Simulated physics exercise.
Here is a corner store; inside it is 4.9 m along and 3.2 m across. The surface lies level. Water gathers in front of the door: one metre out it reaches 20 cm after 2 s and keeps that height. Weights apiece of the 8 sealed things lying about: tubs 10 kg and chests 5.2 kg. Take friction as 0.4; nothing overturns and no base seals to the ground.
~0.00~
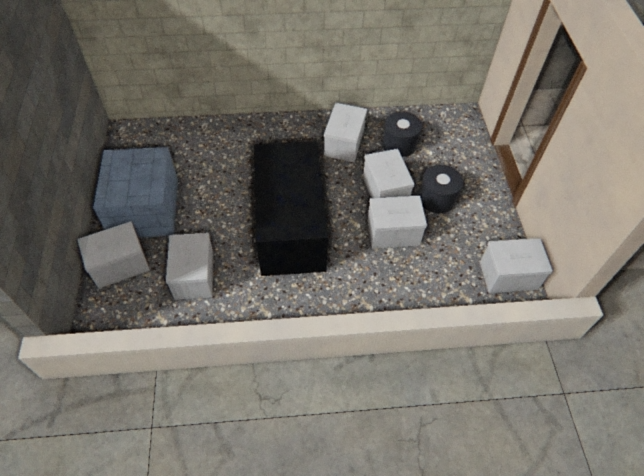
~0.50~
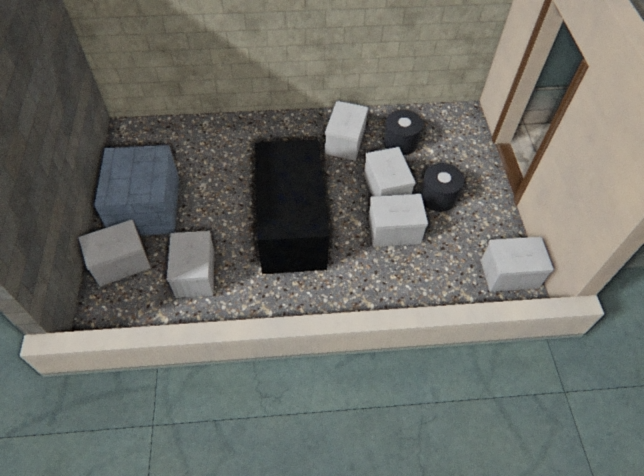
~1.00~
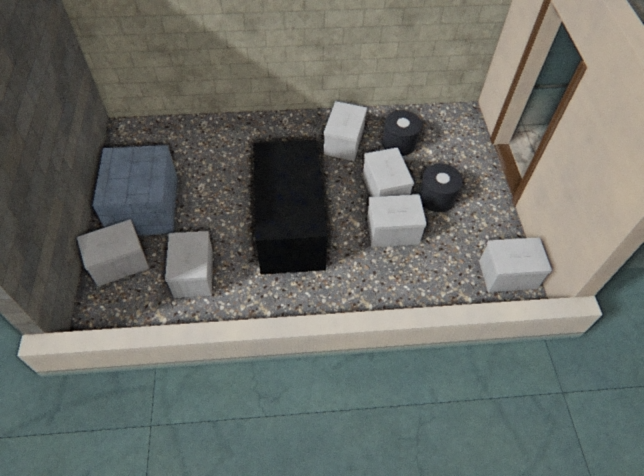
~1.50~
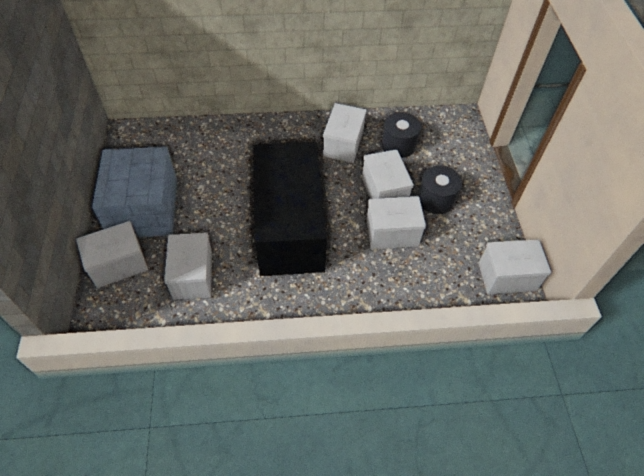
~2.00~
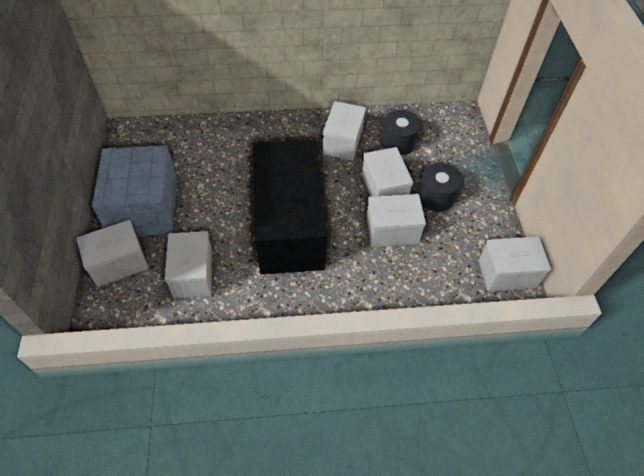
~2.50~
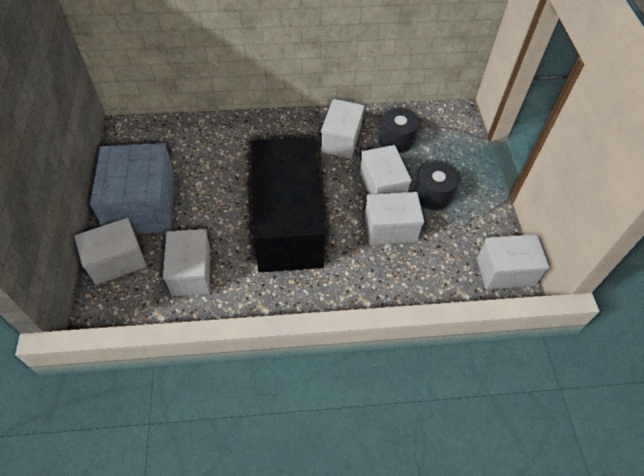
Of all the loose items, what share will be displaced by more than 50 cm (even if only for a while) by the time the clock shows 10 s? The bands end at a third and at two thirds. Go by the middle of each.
Share: Two thirds or more.
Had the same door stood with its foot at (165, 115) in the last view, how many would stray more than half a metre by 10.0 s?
Then 2.
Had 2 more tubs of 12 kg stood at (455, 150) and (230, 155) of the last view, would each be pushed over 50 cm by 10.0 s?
In turn: Over, over.
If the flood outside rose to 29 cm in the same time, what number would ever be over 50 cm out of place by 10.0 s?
In that case 7 of them.
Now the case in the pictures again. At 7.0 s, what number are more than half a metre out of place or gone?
5 of them.
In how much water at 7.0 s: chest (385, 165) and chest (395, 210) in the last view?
About 8 and 3 cm.
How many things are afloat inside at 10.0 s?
At that moment 7.
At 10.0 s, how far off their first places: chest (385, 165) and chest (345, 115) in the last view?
In turn: 200 cm, 250 cm.
After 3.5 s 2 of 8 are over 50 cm from their spots; 0 afloat.
After 4.5 s 5 of 8 are over 50 cm from their spots; 3 afloat.
After 7.0 s 5 of 8 are over 50 cm from their spots; 5 afloat.
After 10.0 s 6 of 8 are over 50 cm from their spots, and 6 have been at some point; 7 afloat.
